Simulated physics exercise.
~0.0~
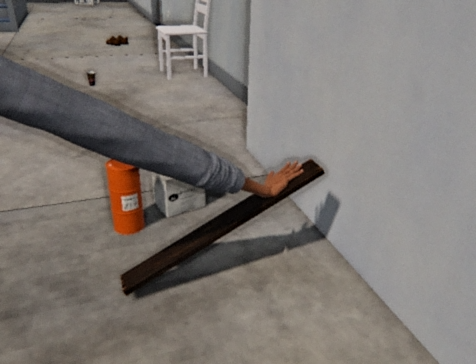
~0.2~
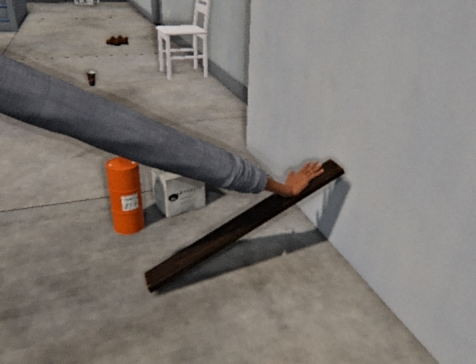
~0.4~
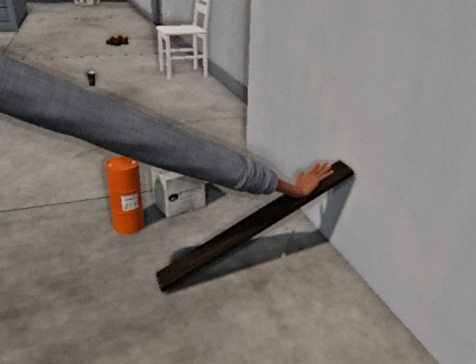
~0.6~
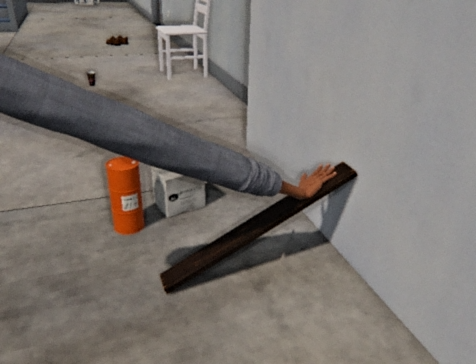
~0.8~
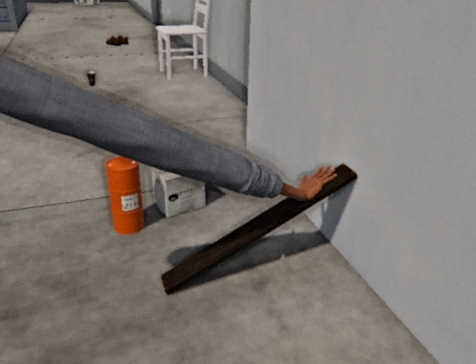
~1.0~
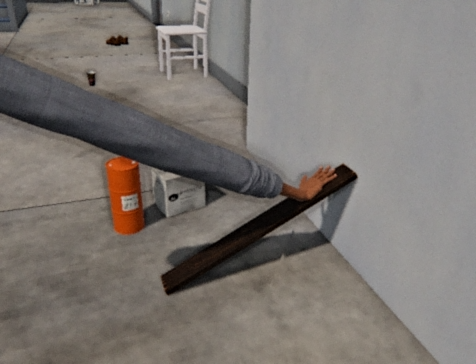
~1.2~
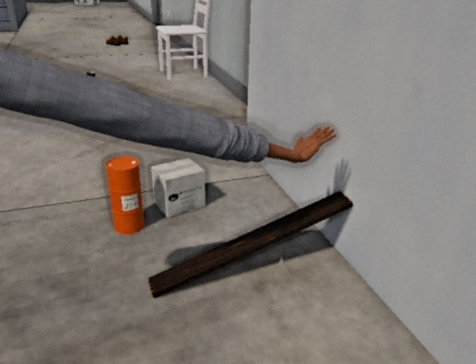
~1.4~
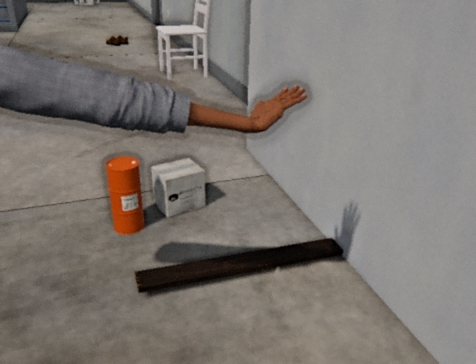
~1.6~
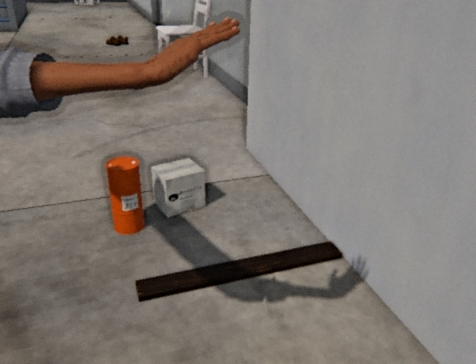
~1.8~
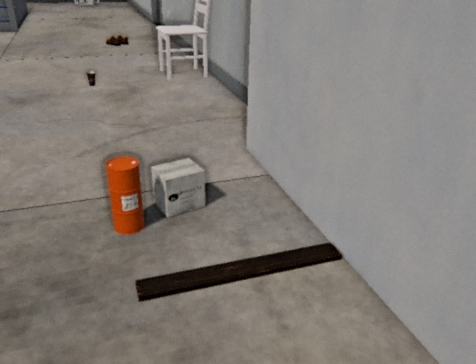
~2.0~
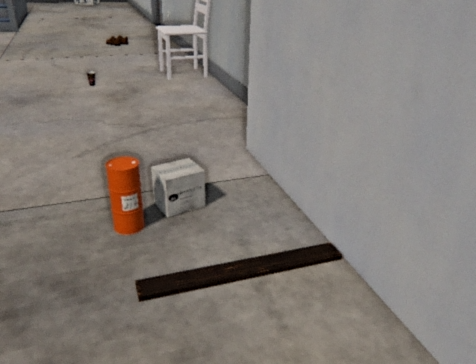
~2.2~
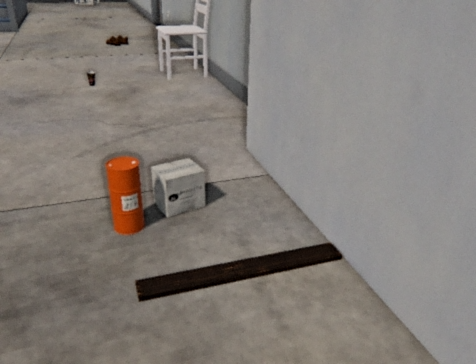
A concrete floor beside a bare grey wall is seen from above by a still camera. An orange canister and a white box stand together left of the wall, with a white chair and a small dark cup farther back. An arm in a grey sleeve reaches in from the left, moving a slanted black plank a short way right until its raised end rests against the wall. The hand holds it there, then lets go and draws back. The plank slides down the wall and ends flat on the floor, while the canister and box stay put.
